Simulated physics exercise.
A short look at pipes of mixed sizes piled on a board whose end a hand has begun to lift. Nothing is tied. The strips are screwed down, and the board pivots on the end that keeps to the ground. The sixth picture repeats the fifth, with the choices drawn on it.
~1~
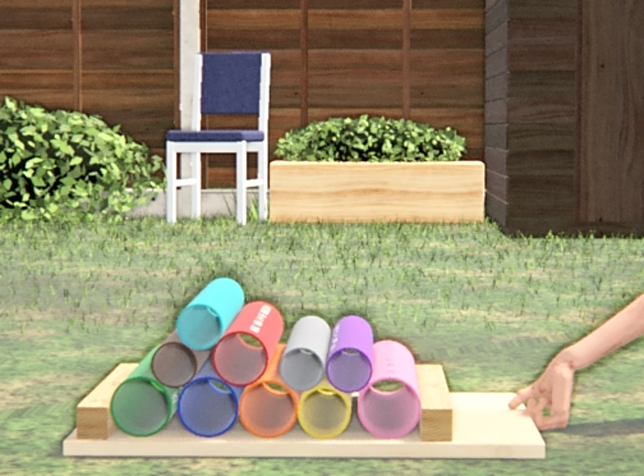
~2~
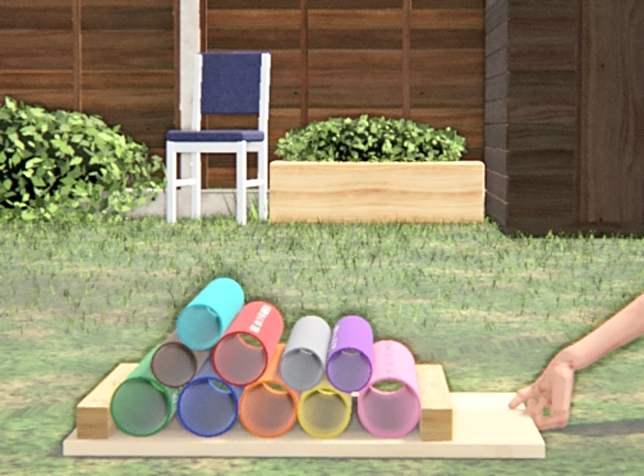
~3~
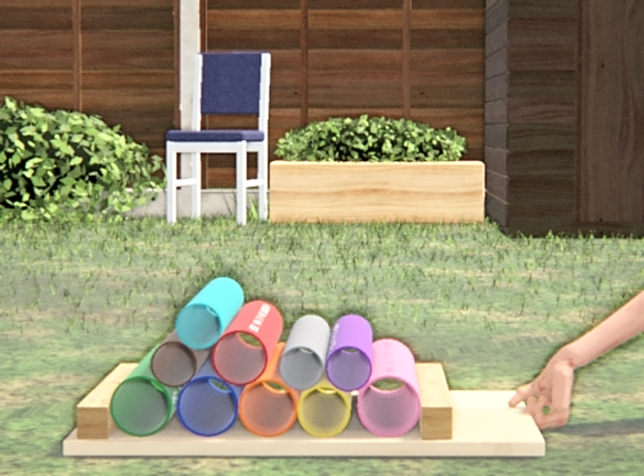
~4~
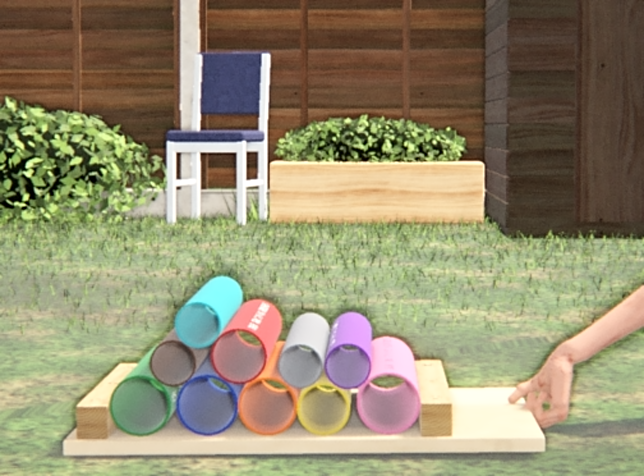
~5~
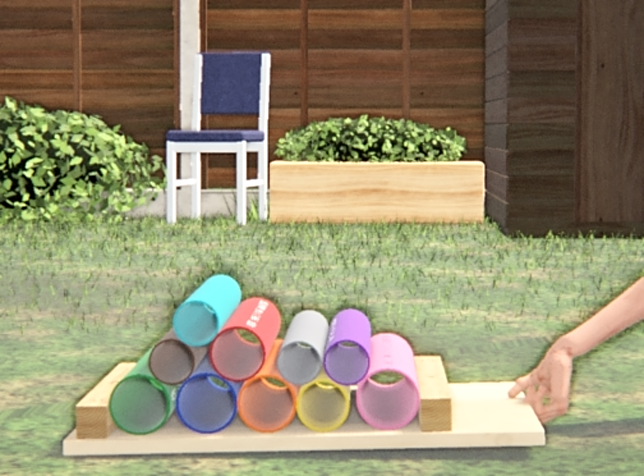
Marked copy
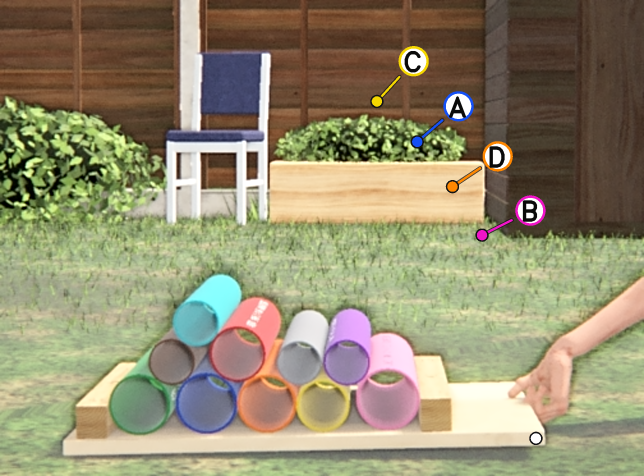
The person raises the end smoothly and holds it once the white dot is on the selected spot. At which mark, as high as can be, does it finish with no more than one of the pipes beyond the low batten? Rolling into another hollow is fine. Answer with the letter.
The answer is mark B.
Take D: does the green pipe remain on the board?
Yes, with D.
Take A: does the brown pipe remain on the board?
The brown pipe: No.
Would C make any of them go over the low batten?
Yes.
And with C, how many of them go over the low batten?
At C the number is five.
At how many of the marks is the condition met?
One of the four.
On the marked copy, A at (417, 142); B at (482, 235); C at (377, 101); D at (452, 187); the white dot at (536, 438).
With B. Early on, board at 16°.
Further on, board at 27°.
At the end, board at 27°, none over the low batten.
As for the rest, A five over the low batten; C five over the low batten; D five over the low batten.
